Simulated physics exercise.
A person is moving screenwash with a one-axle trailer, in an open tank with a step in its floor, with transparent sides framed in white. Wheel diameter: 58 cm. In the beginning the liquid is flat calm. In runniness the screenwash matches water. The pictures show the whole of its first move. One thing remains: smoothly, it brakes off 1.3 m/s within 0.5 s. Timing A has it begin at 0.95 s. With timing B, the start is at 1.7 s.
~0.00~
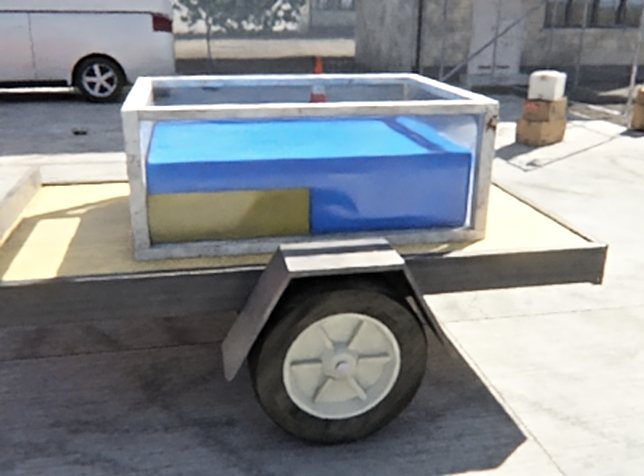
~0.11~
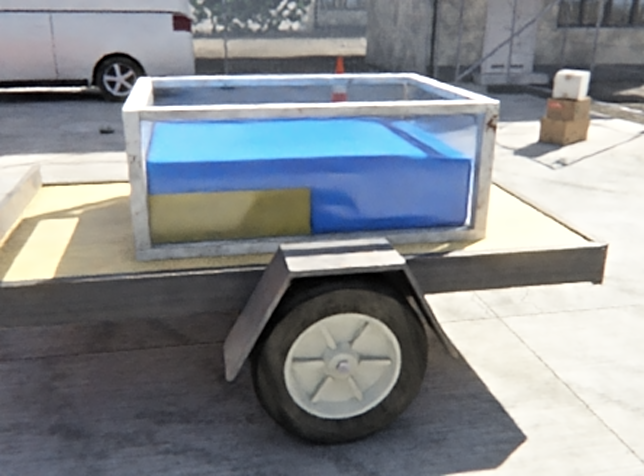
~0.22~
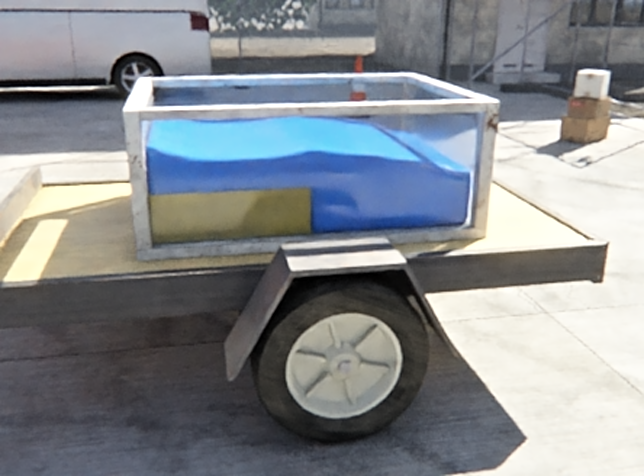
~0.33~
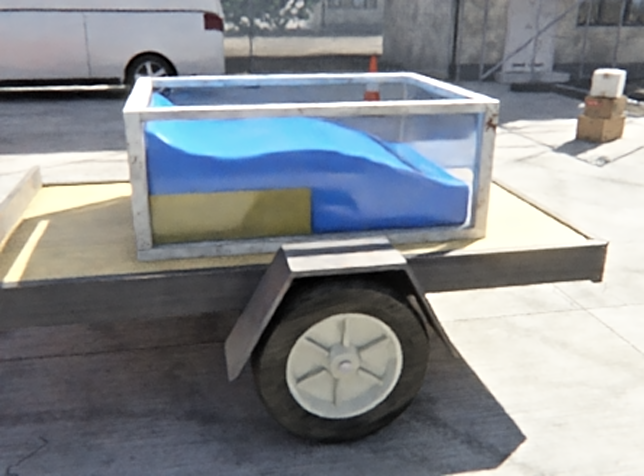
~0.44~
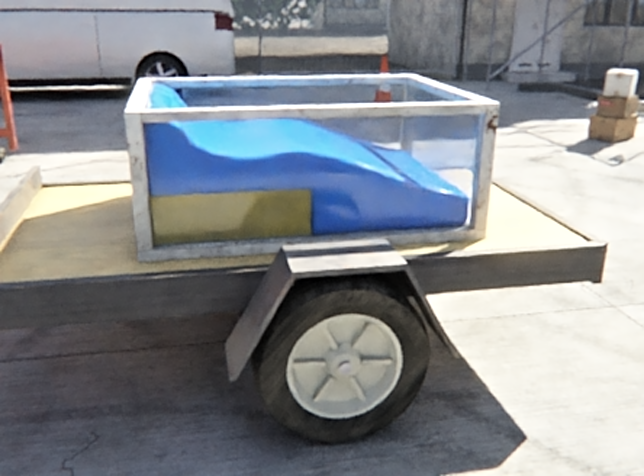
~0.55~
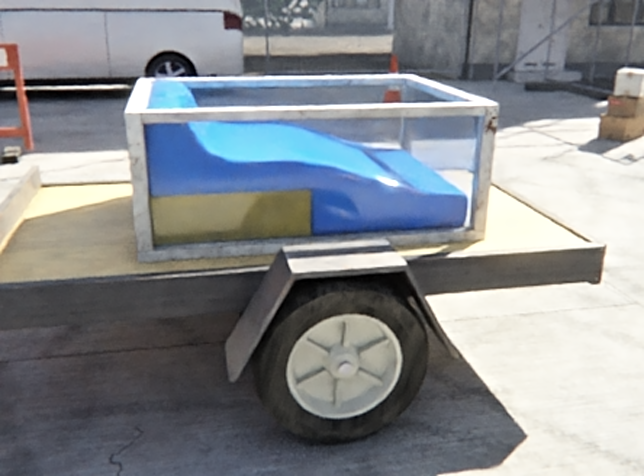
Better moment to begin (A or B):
The better moment is A.
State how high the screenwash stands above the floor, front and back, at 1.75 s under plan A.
Level, front = 30 cm; level, back = 30 cm.
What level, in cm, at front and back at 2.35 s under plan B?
Front: 56 cm; back: 16 cm.
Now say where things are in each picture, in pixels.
The surface is at (168, 159) by the front wall; at (448, 148) by the back wall; it lies level with the rim line; edge of the step at (230, 193); the front is on the left, levels are read along the near wall; a wheel hub at (345, 373), in the first picture.
The surface is at (168, 155) by the front wall; at (448, 149) by the back wall; it lies level with the rim line, in the second picture.
The surface is at (168, 147) by the front wall; at (447, 163) by the back wall; it climbs 5° towards the front, in the third picture.
The surface is at (167, 124) by the front wall; at (446, 177) by the back wall; it climbs 13° towards the front, in the fourth picture.
The surface is at (166, 99) by the front wall; at (445, 188) by the back wall; it climbs 19° towards the front, in the fifth picture.
The surface is at (164, 73) by the front wall; at (445, 189) by the back wall; it climbs 23° towards the front; a wheel hub at (348, 374), in the sixth picture.
For plan A, At 1.75 s the surface is 29 cm up at the front and 29 cm at the back; nothing has left.
For plan A, At 4.43 s nothing has left.
For plan B, At 2.35 s the surface is 57 cm up at the front and 15 cm at the back; nothing has left.
For plan B, At 5.18 s 4 per cent is out, over the front, 6 of 183 litres.
